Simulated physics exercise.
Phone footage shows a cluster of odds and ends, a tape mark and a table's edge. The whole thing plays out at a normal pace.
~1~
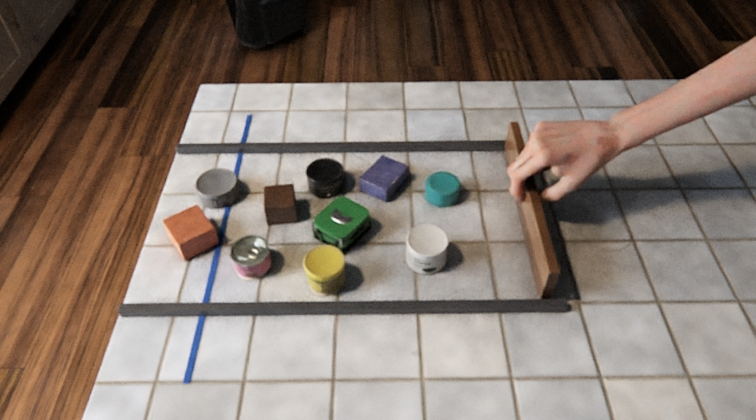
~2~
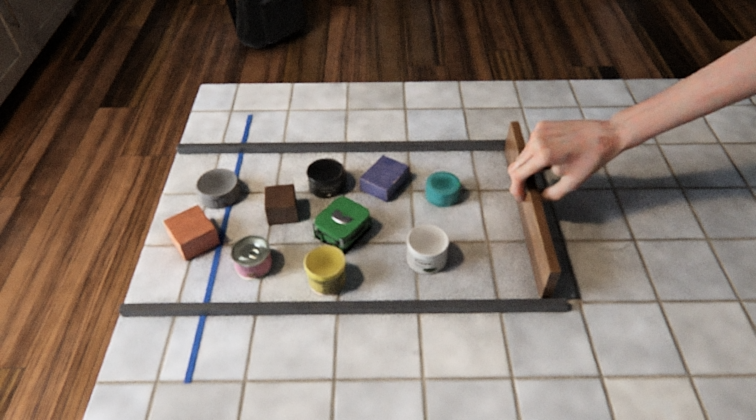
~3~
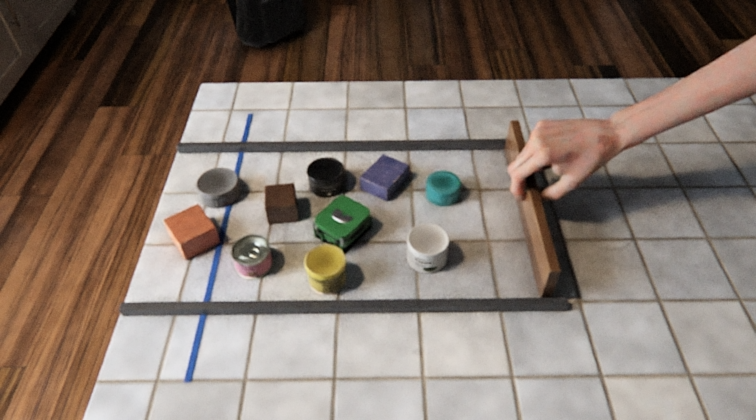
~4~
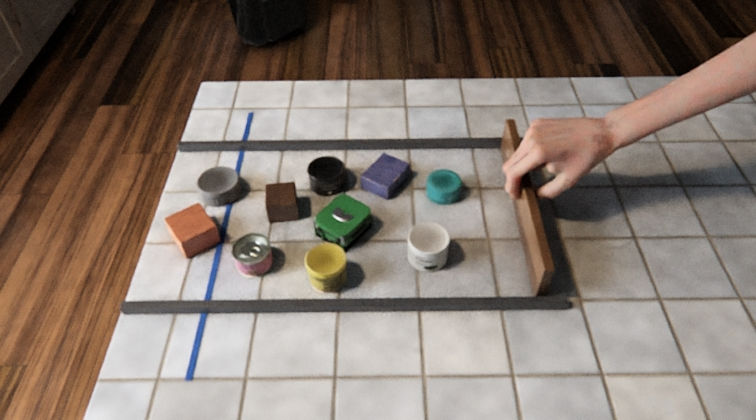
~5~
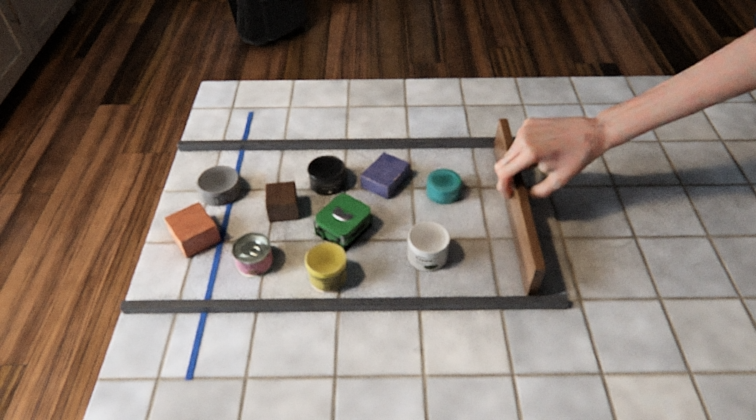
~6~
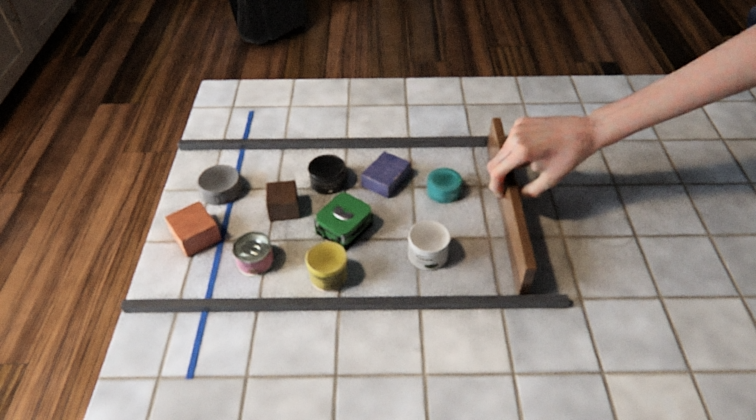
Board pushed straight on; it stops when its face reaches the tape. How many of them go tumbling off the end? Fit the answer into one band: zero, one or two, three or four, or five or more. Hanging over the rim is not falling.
I would say one or two.
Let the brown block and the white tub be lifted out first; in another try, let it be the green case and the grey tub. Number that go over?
Going first to second: 1 and 0.
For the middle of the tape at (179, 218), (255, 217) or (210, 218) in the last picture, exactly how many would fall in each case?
You'd get 6, then 0, then 3.
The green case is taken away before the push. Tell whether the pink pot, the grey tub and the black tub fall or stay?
Pink pot still up; grey tub down; black tub still up.
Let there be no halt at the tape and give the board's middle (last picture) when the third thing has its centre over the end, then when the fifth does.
The first puts it near (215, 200), the next near (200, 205).
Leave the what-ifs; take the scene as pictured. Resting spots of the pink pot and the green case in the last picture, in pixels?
First: About (156, 262); second: About (195, 218).
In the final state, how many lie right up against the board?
It's 5.
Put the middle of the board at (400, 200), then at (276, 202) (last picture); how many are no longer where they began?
The counts are 4 and 9.
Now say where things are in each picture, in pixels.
In the first picture, orange block (191, 232); grey tub (218, 189); pink pot (251, 258); board (528, 203); tape (224, 221).
In the second picture, grey tub (219, 188); brown block (281, 205).
In the third picture, pink pot (252, 257); turquoise lid (443, 188).
In the fourth picture, orange block (193, 230); yellow pot (327, 269).
In the fifth picture, grey tub (220, 186); green case (344, 222).
In the sixth picture, orange block (193, 228); grey tub (220, 185); pink pot (254, 254); board (509, 199); tape (227, 217).
Early on, none off yet; orange block at rest near (193, 228); grey tub at rest near (220, 185); pink pot at rest near (254, 254).
A while later, none off yet; orange block at rest near (193, 228); grey tub moving near (216, 186); pink pot moving near (245, 255).
Finally, the number that fall off is one or two; lost, grey tub.
